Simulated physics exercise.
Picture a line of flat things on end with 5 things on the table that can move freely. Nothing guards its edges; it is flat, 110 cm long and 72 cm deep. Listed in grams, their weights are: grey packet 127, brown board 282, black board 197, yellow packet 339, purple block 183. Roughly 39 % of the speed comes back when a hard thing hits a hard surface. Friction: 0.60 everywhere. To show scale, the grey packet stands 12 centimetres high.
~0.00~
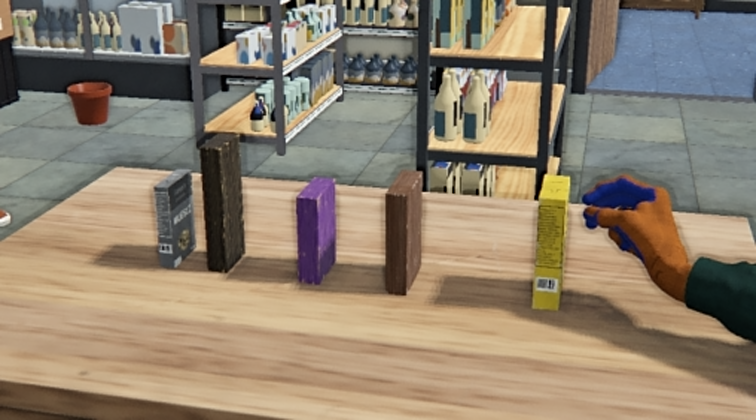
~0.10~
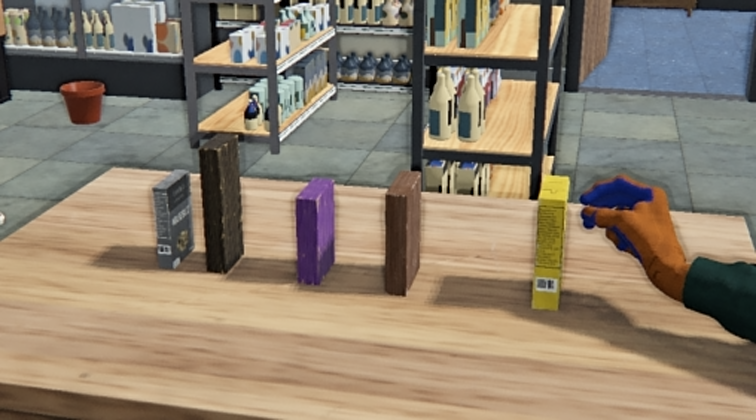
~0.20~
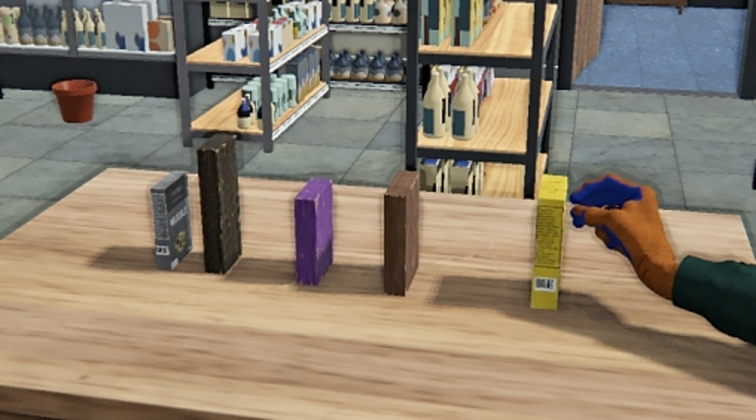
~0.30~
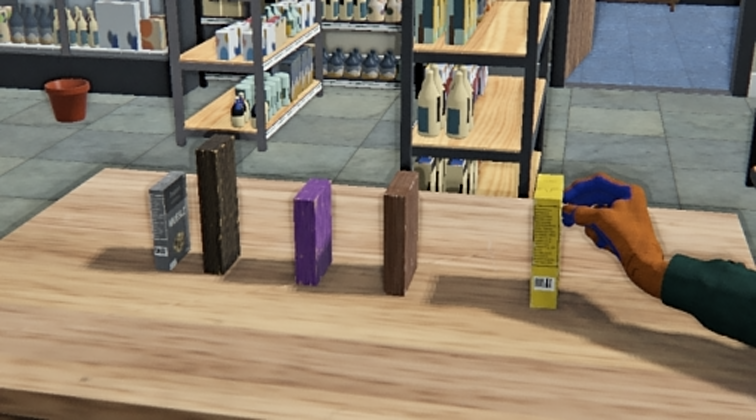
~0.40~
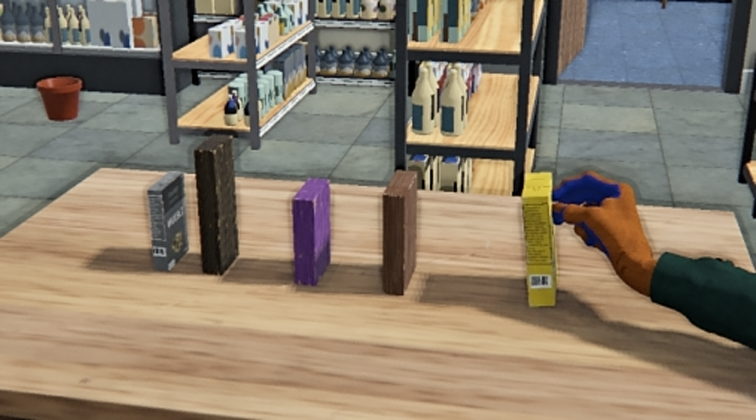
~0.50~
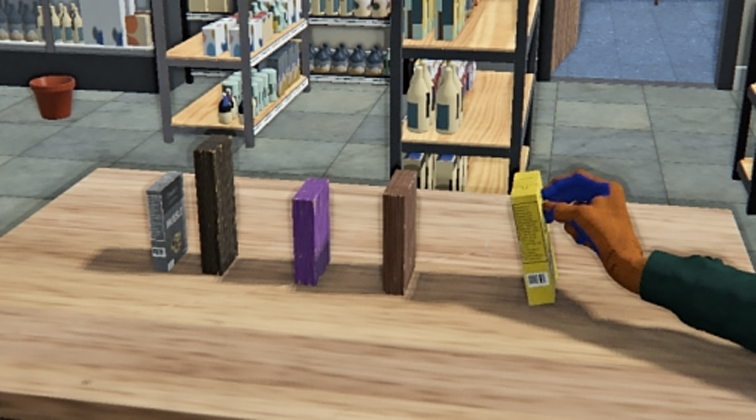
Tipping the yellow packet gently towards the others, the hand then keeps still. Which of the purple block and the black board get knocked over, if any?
The purple block is left standing. The black board is left standing.
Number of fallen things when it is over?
I count 1 in all.
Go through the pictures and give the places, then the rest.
Purple block (317, 231); black board (223, 203), in the first picture.
Brown board (403, 232), in the second picture.
Brown board (402, 233), in the third picture.
Yellow packet 1° over; brown board (401, 233), in the fourth picture.
Yellow packet 7° over; brown board (400, 233), in the fifth picture.
Yellow packet 12° over; purple block (312, 232); black board (217, 205), in the sixth picture.
Around 0.80 s, yellow packet 56° over.
Around 0.90 s, yellow packet 88° over.
Around 1.50 s, yellow packet 90° over.
Around 3.00 s, purple block resting near (312, 232); black board resting near (217, 205).
Finally (3.8 s), all 3 still in place (within 5 cm). Final places as that camera would see them, purple block near (312, 232), black board near (217, 205).
